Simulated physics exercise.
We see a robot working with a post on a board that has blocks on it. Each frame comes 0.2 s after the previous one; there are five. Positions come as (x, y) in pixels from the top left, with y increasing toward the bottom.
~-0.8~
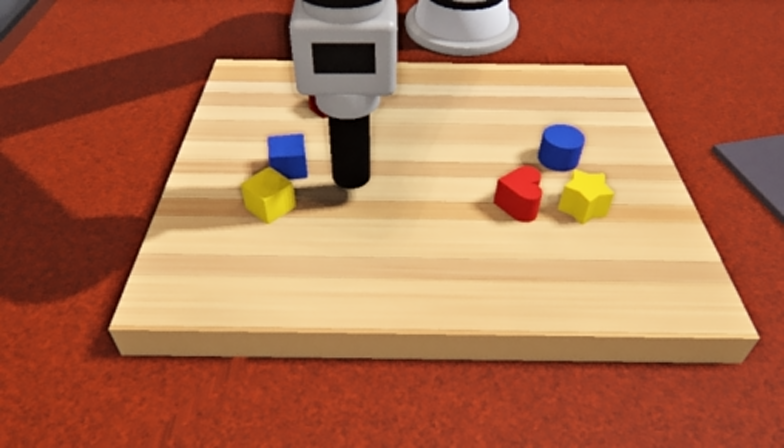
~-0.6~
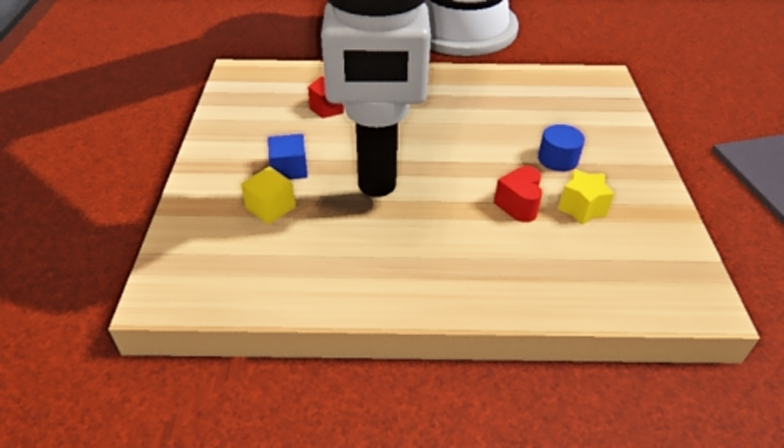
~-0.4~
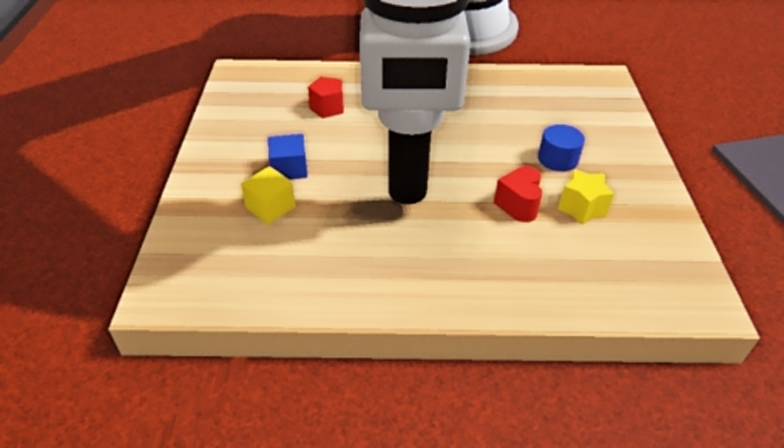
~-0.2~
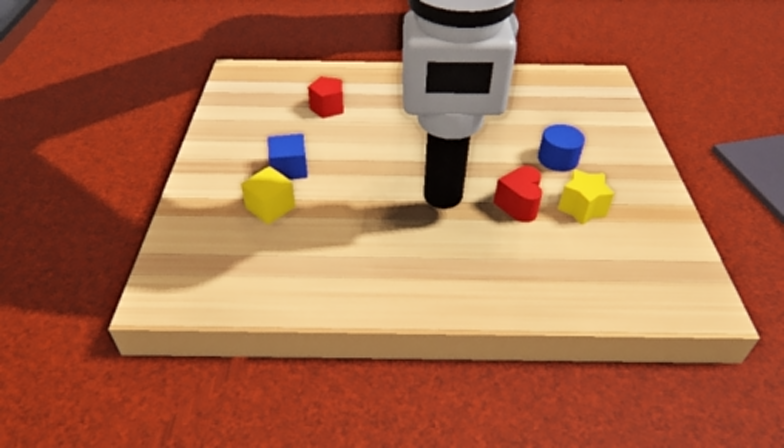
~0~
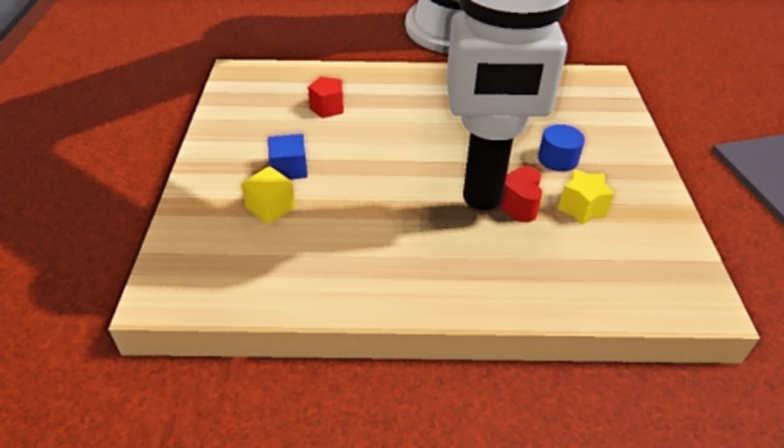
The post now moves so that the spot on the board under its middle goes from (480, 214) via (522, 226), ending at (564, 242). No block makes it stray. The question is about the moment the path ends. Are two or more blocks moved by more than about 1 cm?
No, that is not how it ends up.
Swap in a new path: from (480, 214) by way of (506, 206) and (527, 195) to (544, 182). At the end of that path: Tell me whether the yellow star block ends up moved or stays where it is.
That block is going to get moved.
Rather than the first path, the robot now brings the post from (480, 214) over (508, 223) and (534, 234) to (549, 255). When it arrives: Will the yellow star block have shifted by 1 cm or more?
My answer is no.
On the path given first. Halfway along, post (526, 211); red heart (541, 179), turned 25° anticlockwise.
At the end, post (569, 227); red heart (541, 179), turned 25° anticlockwise; yellow star block not moved.
